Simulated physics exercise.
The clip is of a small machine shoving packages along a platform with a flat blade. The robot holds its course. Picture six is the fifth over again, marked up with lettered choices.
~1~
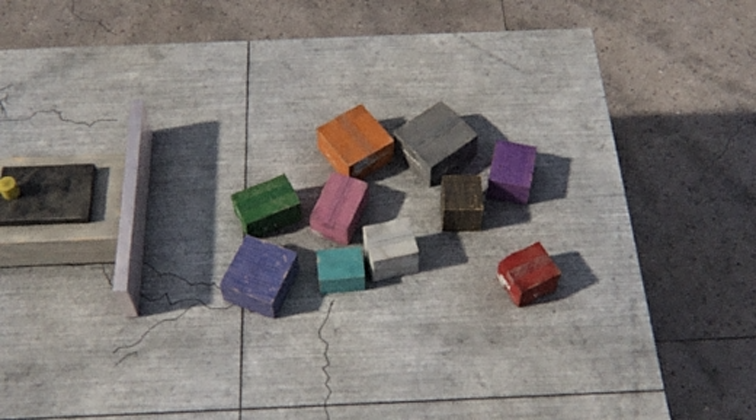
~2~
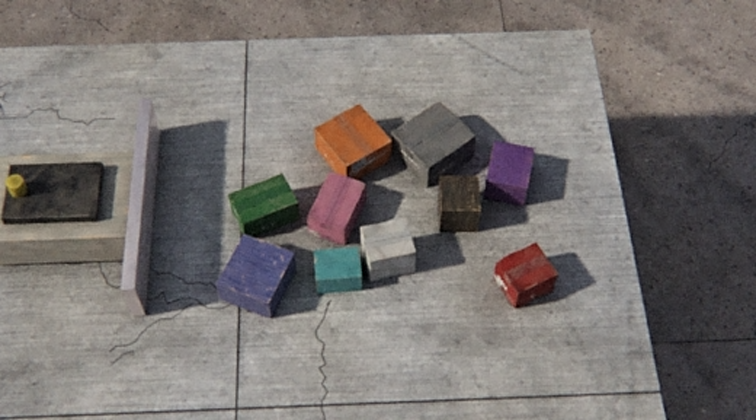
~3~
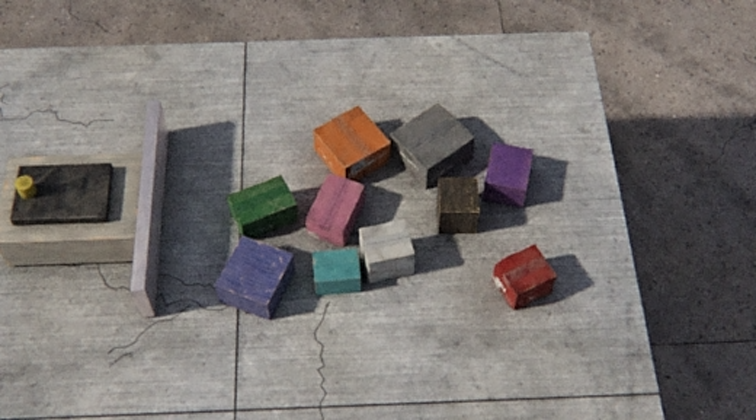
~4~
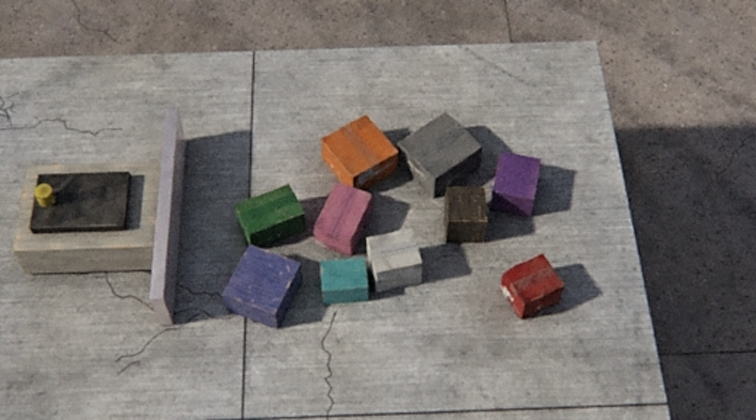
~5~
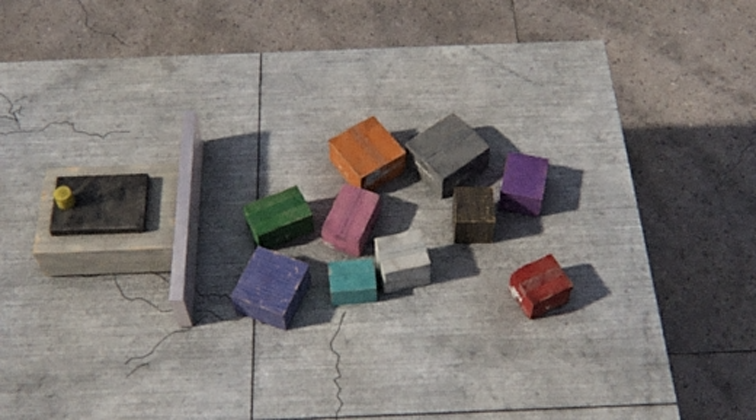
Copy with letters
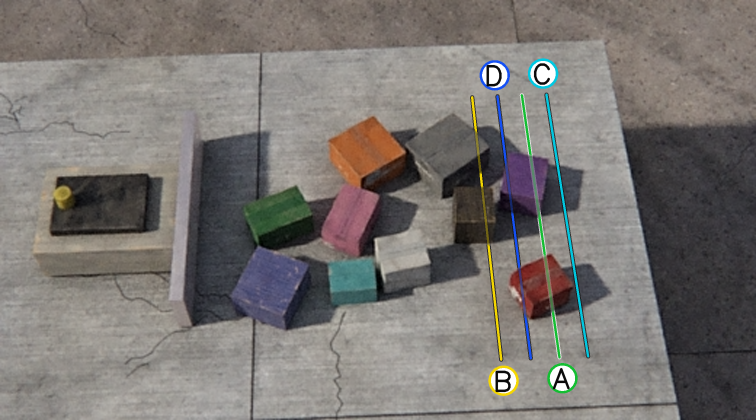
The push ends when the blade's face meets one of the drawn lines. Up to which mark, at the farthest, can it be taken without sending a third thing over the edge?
Up to line D.
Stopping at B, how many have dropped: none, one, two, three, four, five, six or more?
By then, none.
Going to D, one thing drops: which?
The purple crate goes over.
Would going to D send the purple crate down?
Yes.
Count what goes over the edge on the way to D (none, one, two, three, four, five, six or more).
In all, one.
On the marked copy, A at (539, 216); B at (486, 218); C at (566, 215); D at (513, 217).
Following D. Soon after the start, robot (227, 198); turquoise crate (391, 281); blue crate (340, 280).
Later, robot (345, 194); purple crate (575, 179); red parcel (560, 292).
In the end, robot (436, 190); purple crate over the edge; black crate (632, 195); one fallen.
As for the rest, A drops three; B is within the limit but short; C drops six.
